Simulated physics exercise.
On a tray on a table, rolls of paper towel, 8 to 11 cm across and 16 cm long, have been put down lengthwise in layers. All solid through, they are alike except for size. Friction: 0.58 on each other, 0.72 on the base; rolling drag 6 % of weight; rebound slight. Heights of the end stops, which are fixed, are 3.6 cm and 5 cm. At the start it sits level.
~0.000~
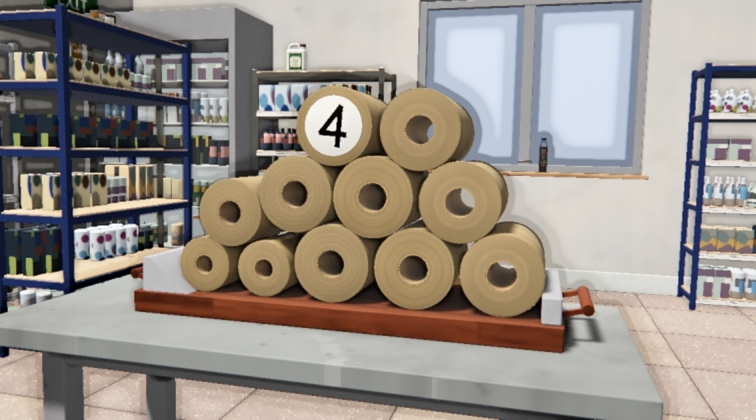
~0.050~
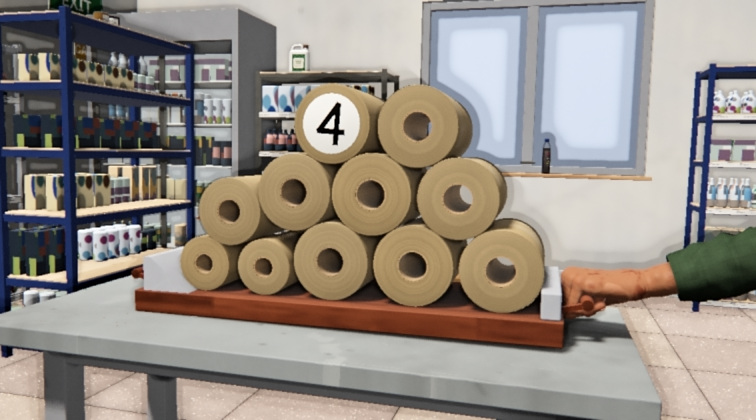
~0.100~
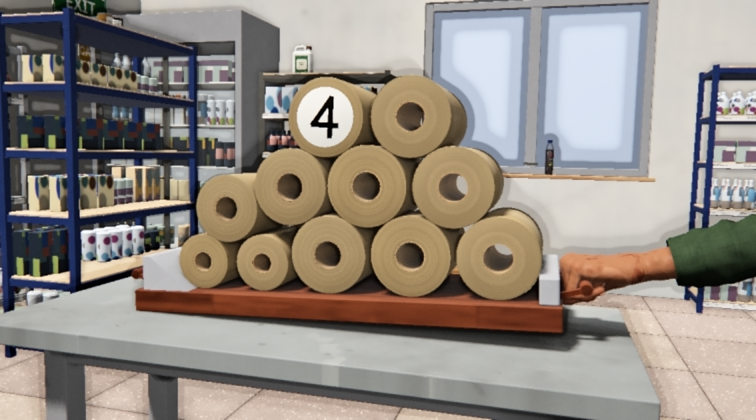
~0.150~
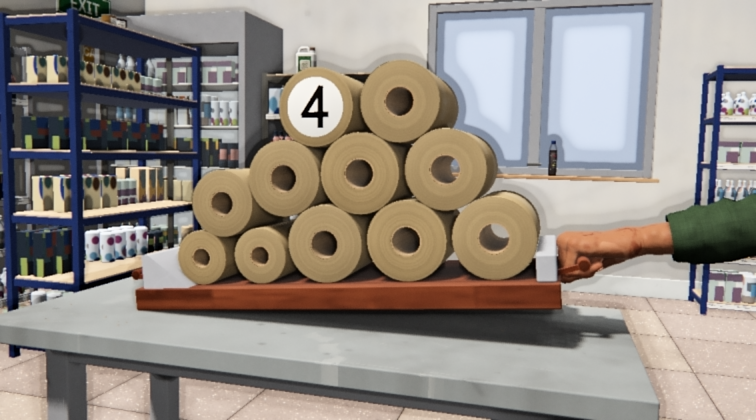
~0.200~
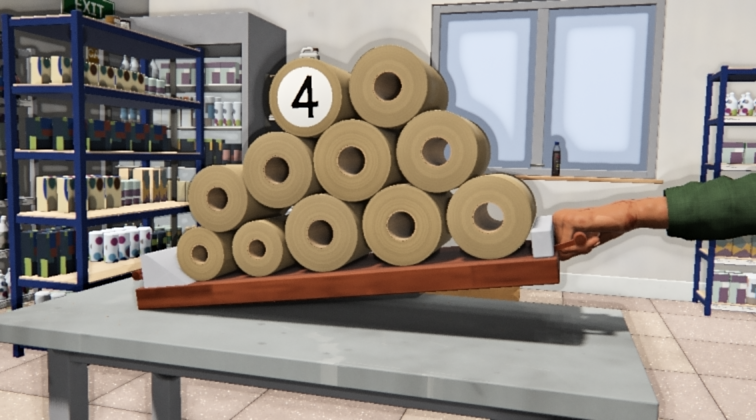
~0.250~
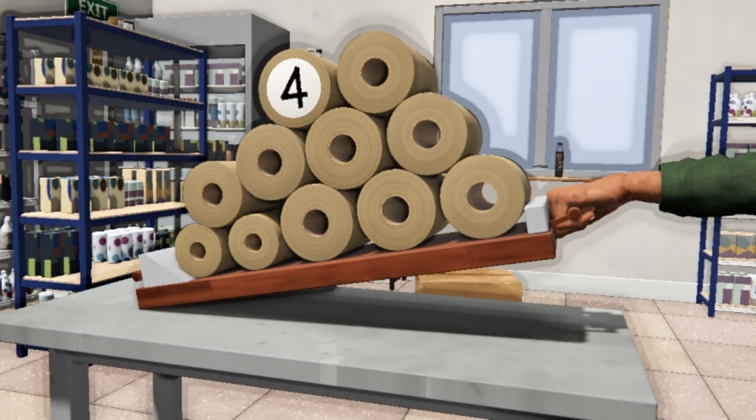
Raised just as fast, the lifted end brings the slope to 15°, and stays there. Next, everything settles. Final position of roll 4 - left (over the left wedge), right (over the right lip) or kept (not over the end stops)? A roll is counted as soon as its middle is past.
Left side.
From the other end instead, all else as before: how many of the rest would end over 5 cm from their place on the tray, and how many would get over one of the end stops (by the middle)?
It would be 0 and 0 respectively.
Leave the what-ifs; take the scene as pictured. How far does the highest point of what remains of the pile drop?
Something like 0 cm, I'd say.
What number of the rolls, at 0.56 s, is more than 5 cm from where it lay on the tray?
The tally stands at 3 by that time.
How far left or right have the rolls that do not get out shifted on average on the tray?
Leftwards, by about 6 cm.
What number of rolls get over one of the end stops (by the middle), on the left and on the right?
2 on the left and 0 on the right.
After 0.37 s, right end up 15°; 0 now displaced over 5 cm; not one over the end stops; no. 4 0.9 cm left (moves measured on the tray).
After 0.56 s, right end up 15°; 3 now displaced over 5 cm; not one over the end stops; no. 4 6 cm left and 1.1 cm down.
After 1.10 s, right end up 15°; 6 now displaced over 5 cm; 2 over the left wedge; no. 4 28 cm left and 3 cm down.
All still by 1.7 s, 6 moved over 5 cm; 2 over the left wedge; no. 4 fallen off to the left; top of the pile 30 cm high, from 30 cm.
